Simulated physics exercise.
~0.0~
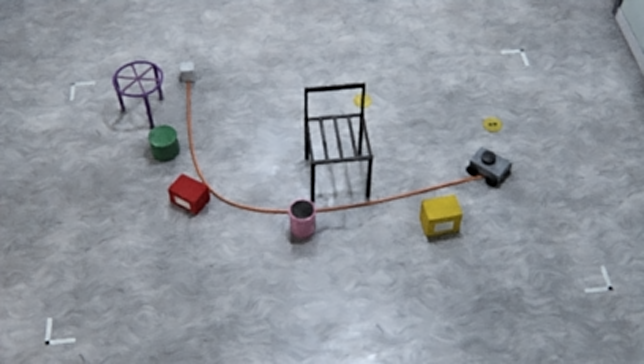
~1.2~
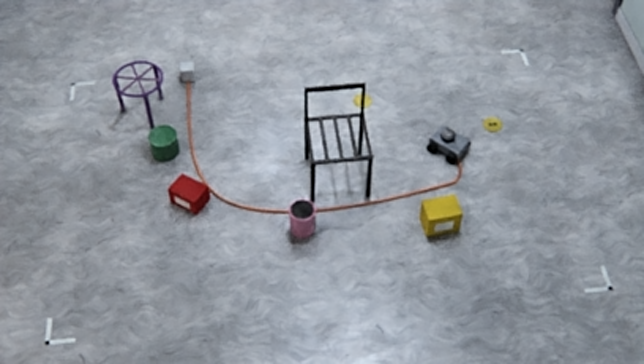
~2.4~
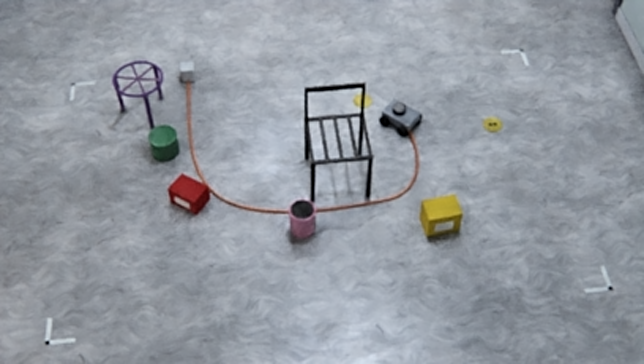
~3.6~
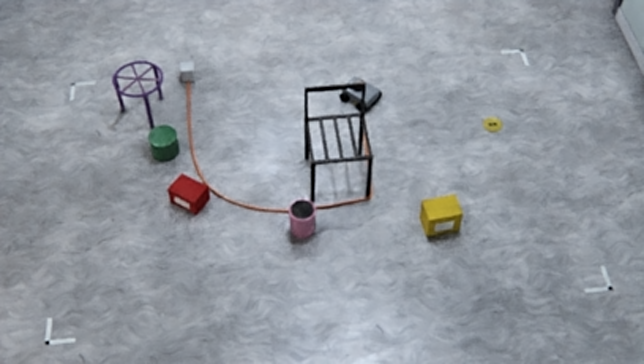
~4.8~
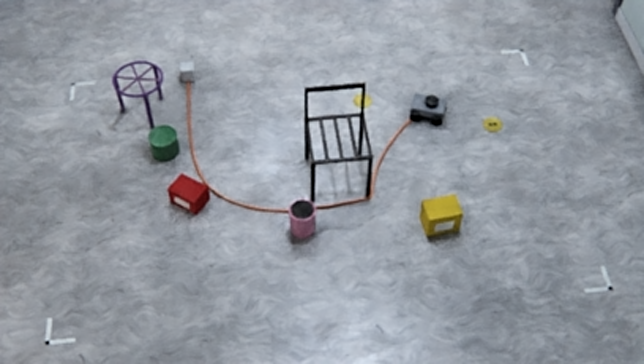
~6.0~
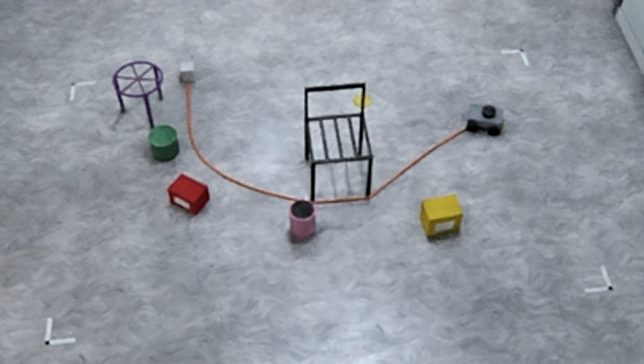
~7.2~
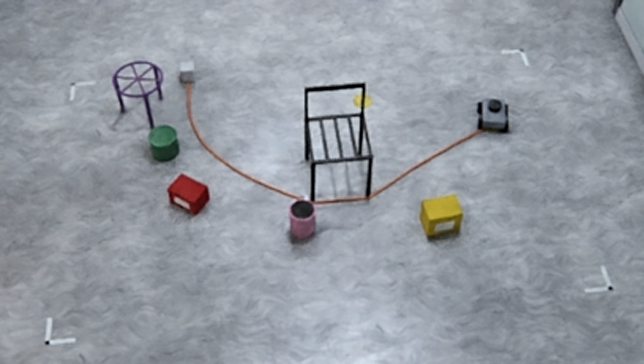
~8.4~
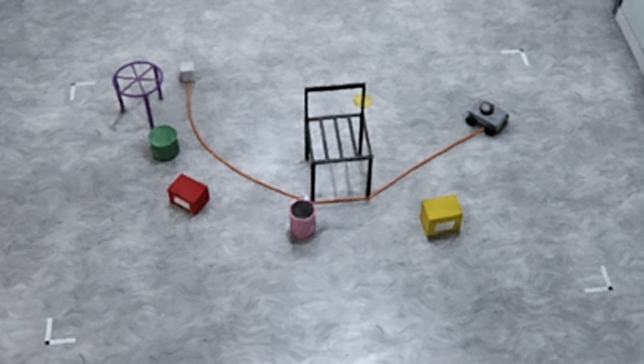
On a grey floor, a small cart trailing an orange cord rolls behind a black chair, then returns right.
